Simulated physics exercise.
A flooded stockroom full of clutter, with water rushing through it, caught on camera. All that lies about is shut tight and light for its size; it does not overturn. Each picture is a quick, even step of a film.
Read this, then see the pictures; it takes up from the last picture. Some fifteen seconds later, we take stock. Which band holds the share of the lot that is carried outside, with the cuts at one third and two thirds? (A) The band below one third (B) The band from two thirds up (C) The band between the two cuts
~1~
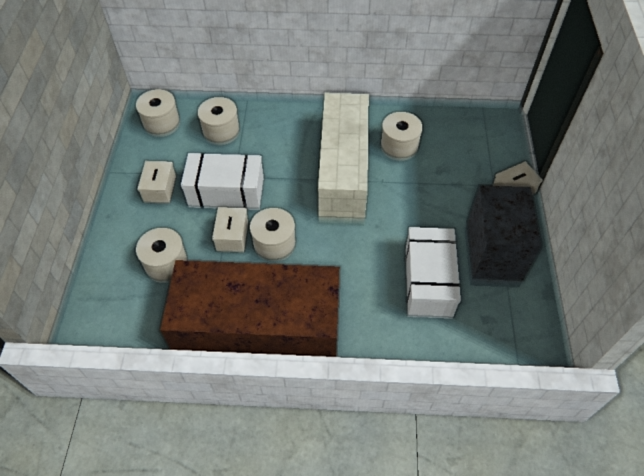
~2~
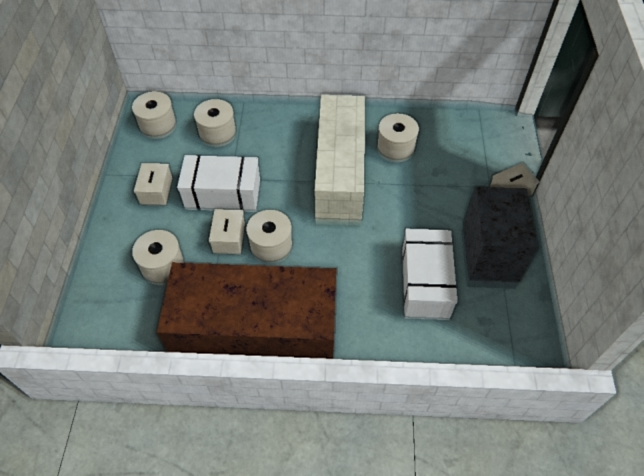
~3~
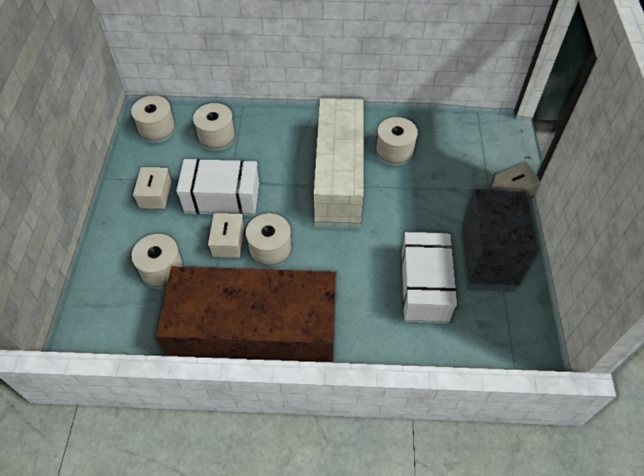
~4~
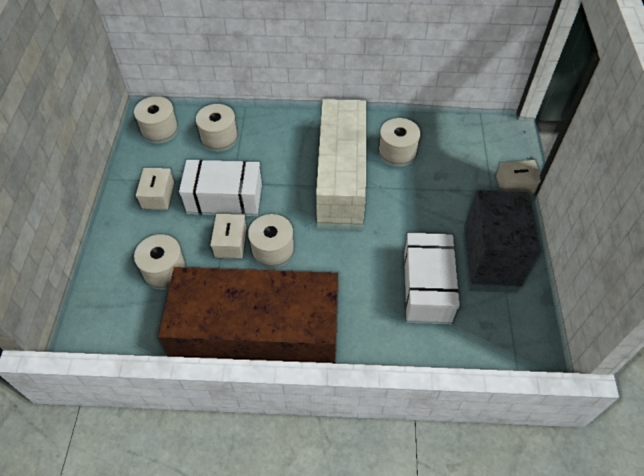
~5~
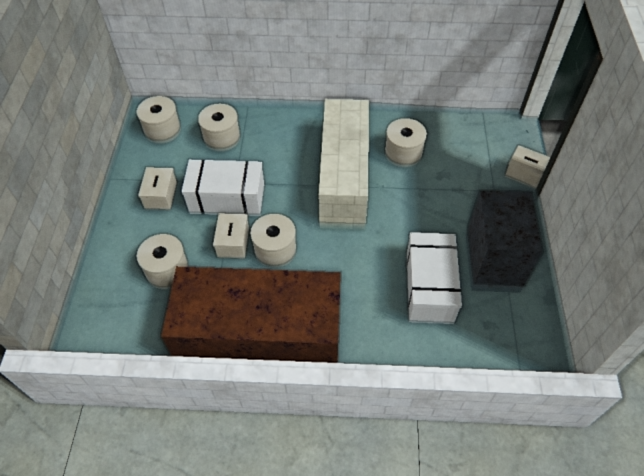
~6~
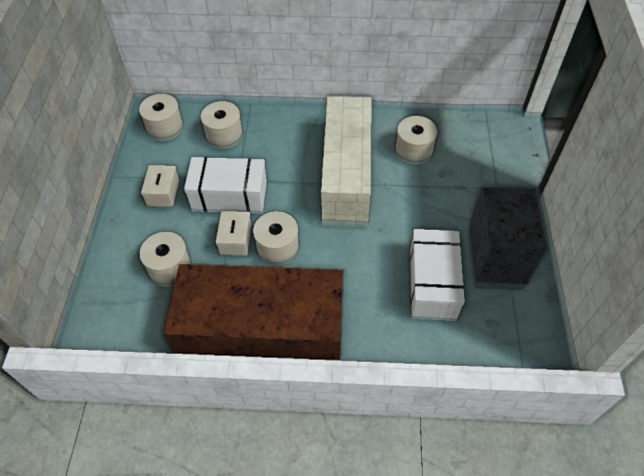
Option C: The band between the two cuts.
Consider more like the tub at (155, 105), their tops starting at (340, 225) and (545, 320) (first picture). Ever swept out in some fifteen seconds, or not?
Listed first does not escape, listed second does not escape.
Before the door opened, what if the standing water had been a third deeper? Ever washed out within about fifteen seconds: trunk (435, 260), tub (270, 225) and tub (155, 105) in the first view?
Escapes; escapes; retained.
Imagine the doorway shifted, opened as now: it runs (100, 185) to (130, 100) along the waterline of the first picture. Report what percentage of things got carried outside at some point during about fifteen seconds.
Near 70 in a hundred.
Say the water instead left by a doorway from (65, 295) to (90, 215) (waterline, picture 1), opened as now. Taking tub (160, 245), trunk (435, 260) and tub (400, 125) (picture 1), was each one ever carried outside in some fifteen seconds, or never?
Result, in listed order: Exited / retained / retained.
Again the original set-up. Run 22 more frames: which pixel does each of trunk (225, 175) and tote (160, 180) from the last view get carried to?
I'd expect them about (283, 207) and (203, 187).
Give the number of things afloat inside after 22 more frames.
I count 7.
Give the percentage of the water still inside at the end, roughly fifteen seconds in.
That comes to roughly 58 parts in a hundred.
A moment on, 1 of 10 are out; 9 afloat.
Next, 2 of 10 are out; 8 afloat.
Later, 3 of 10 are out; 7 afloat.
In the end, 4 of 10 are out; 6 afloat.
